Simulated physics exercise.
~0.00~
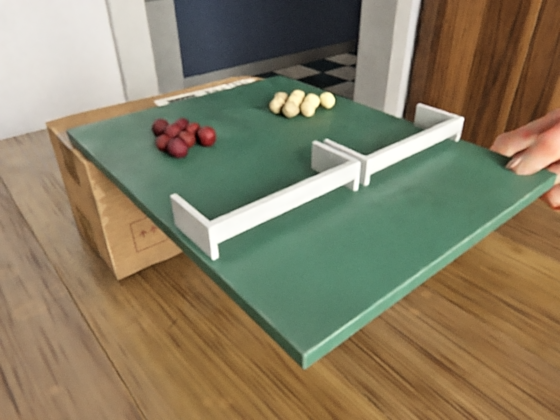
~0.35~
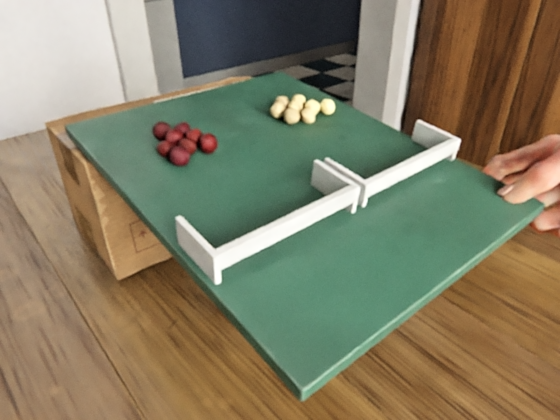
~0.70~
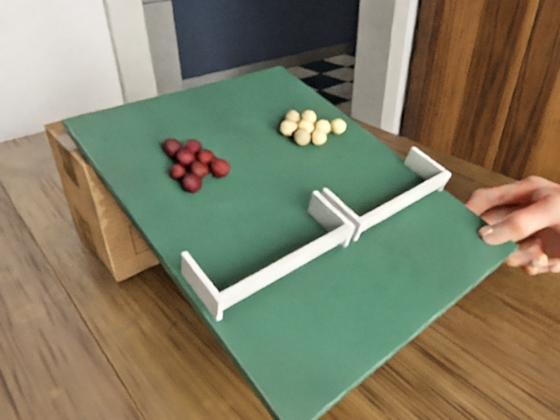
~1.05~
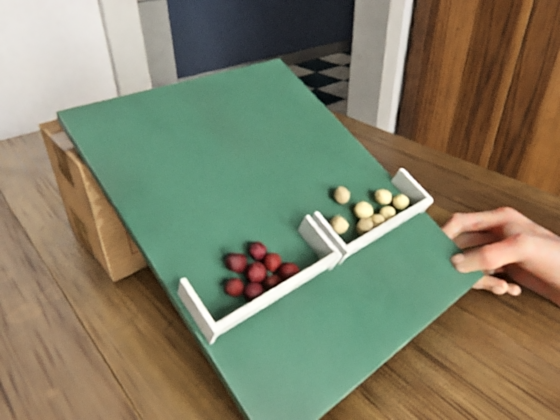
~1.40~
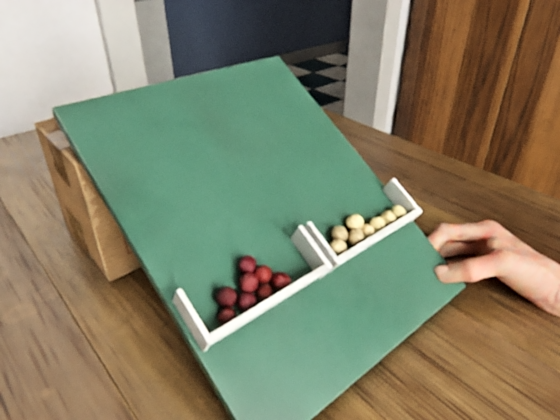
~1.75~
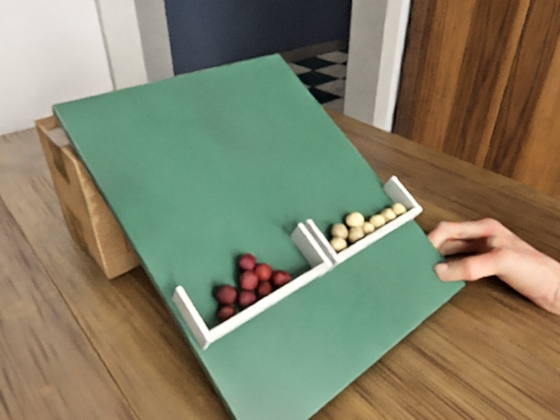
A green board, propped on a cardboard box at the left and held by a hand at the right, tilts over a wooden floor, seen from slightly above by a gently swaying camera. Dark red balls sit in a cluster on the left and cream ones on the right, each facing a low white gate. The hand lowers its end, and the slope steepens. Both clusters start sliding down, then roll up against their gates. The board comes to rest with the red and cream balls gathered behind the white bars, the hand still at its edge.
